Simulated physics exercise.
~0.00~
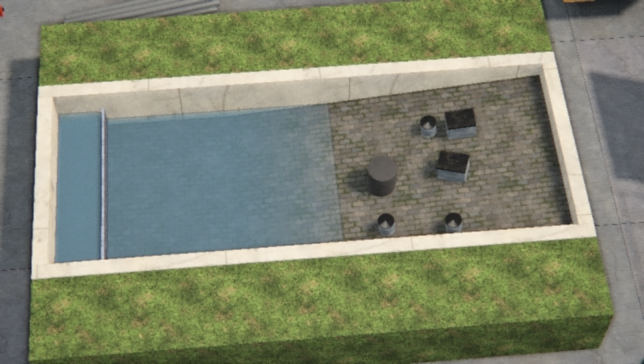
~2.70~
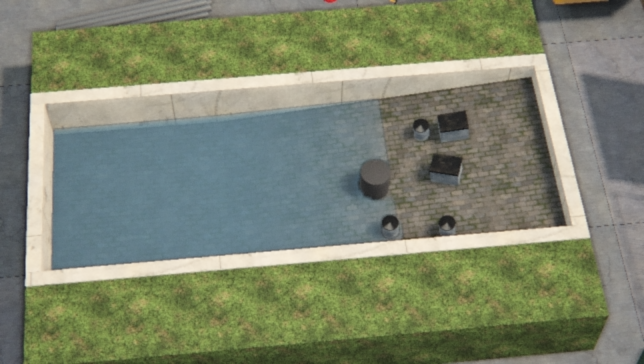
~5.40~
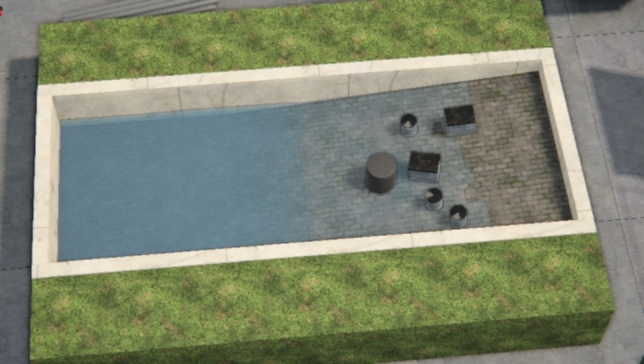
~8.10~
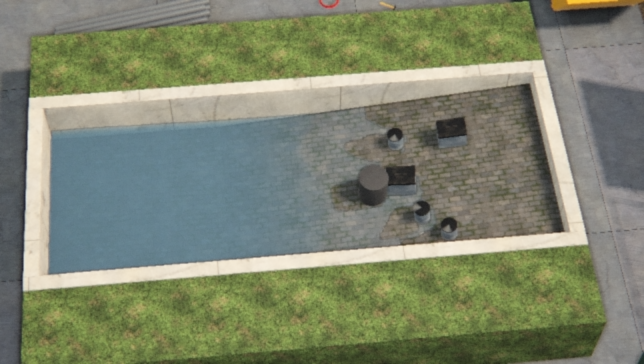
Blue water lies in a long, pale-walled basin between grassy strips, seen from above by a slightly swaying camera, with a little held behind a thin barrier at the left. On the paved slope at right stand a dark round drum, two dark boxes and three small grey pails. The barrier is gone and the water spreads right, reaching the drum. It runs on up the paving among the objects, carrying the lower-left pail rightward and shifting the lower box left. The water then draws back, leaving wet paving, with that box beside the unmoved drum and everything upright.
